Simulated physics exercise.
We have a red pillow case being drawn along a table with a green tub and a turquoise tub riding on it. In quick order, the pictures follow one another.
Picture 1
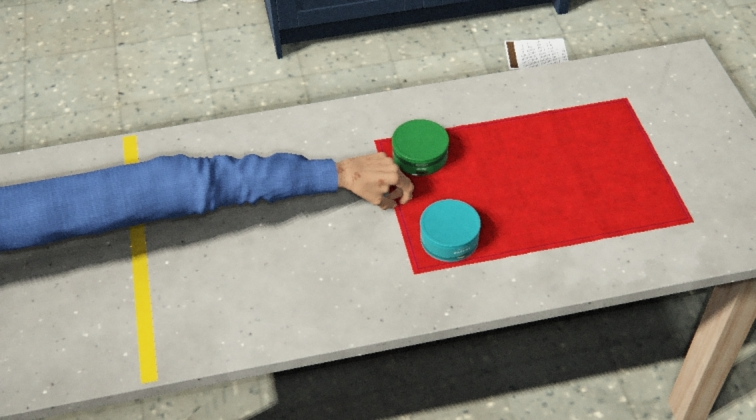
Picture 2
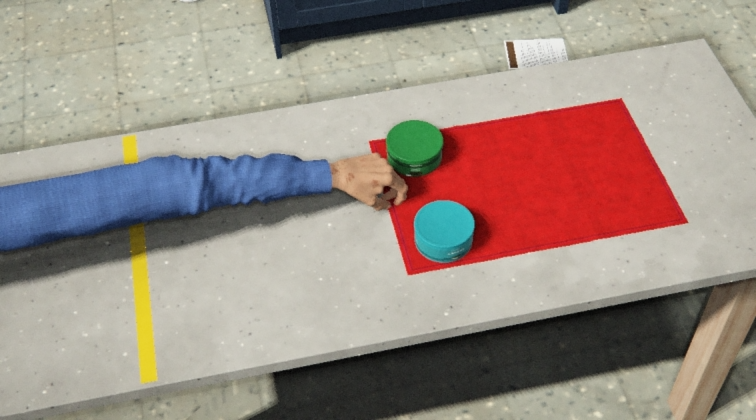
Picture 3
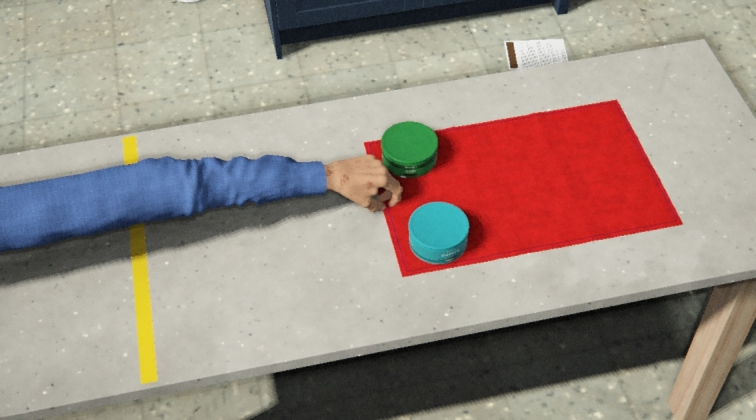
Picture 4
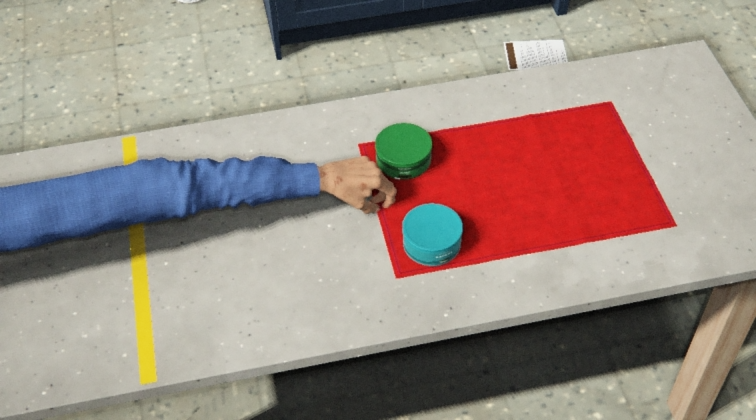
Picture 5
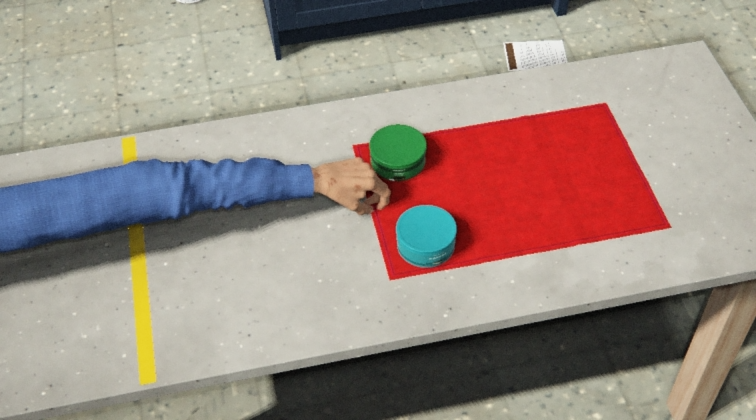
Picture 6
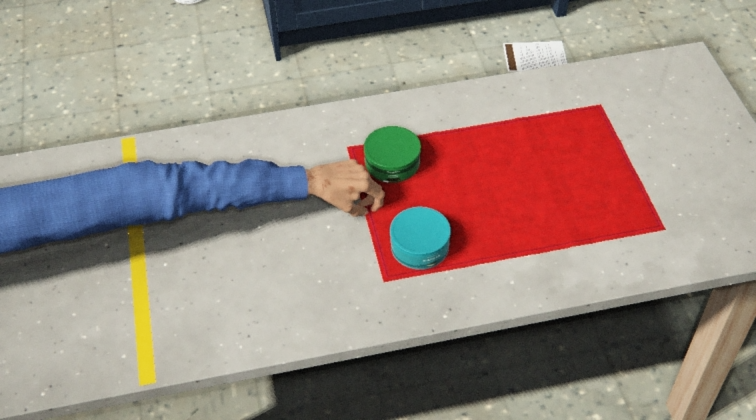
A hand in a blue sleeve grips the near end of a red cloth on a speckled table and draws it slowly left, toward a strip of yellow tape. The green and turquoise tubs on the cloth ride along with it, shifting a short way left and staying upright.
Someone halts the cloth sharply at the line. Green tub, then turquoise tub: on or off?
Green tub: On; turquoise tub: On.
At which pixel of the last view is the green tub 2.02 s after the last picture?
Somewhere about (176, 192), I'd say.
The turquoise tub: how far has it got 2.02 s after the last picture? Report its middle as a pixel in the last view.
(188, 281), roughly.
Then, 1.91 s after the last picture, hem at the tape; green tub on the cloth near (183, 190); turquoise tub on the cloth near (196, 279).
Then, 2.02 s after the last picture, hem at the tape; green tub on the cloth near (176, 192); turquoise tub on the cloth near (188, 281).
At rest, hem at the tape; green tub on the cloth near (176, 192); turquoise tub on the cloth near (188, 281). The green tub stays on the cloth and the turquoise tub remains aboard.
